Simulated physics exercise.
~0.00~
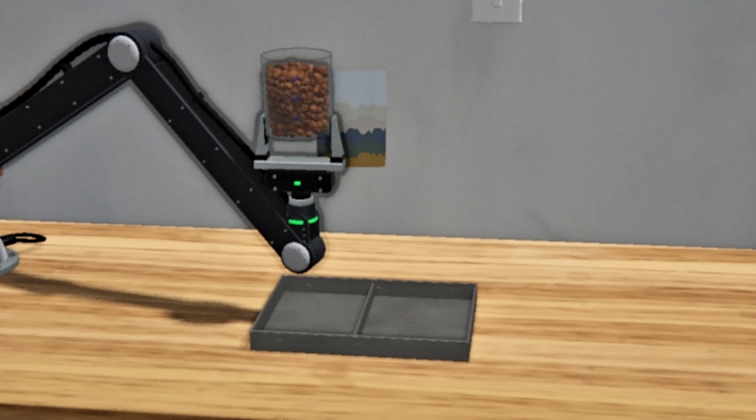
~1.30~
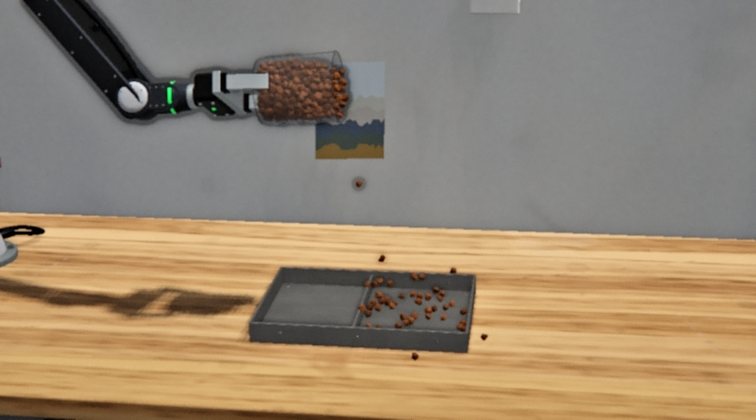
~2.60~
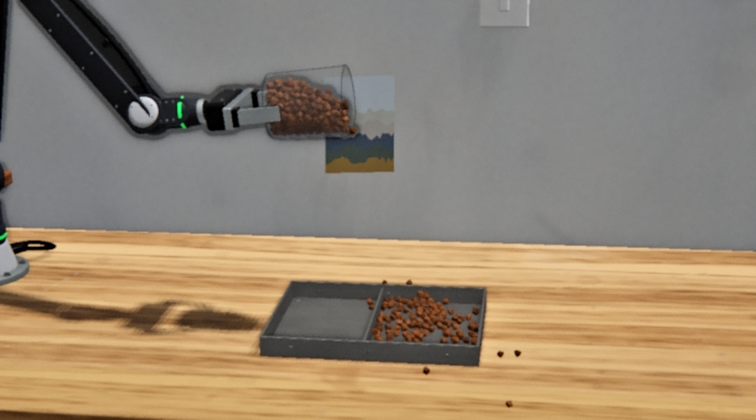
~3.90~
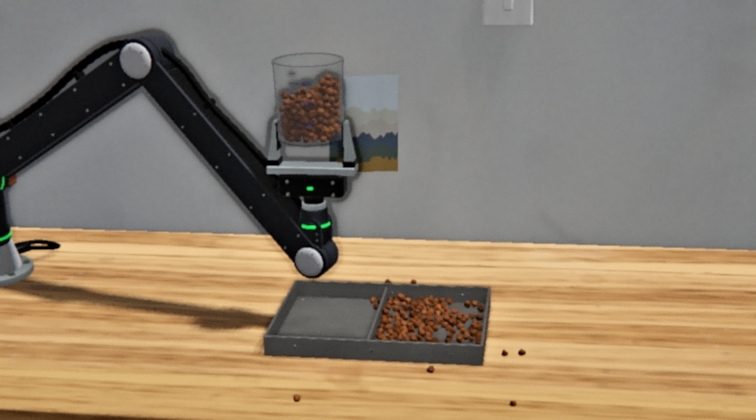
A black robot arm tipped a clear cup of brown pellets onto its side above a divided gray tray, spilling some mostly into the right section, then stood it upright again, still more than half full, with a few pellets scattered on the wooden table.
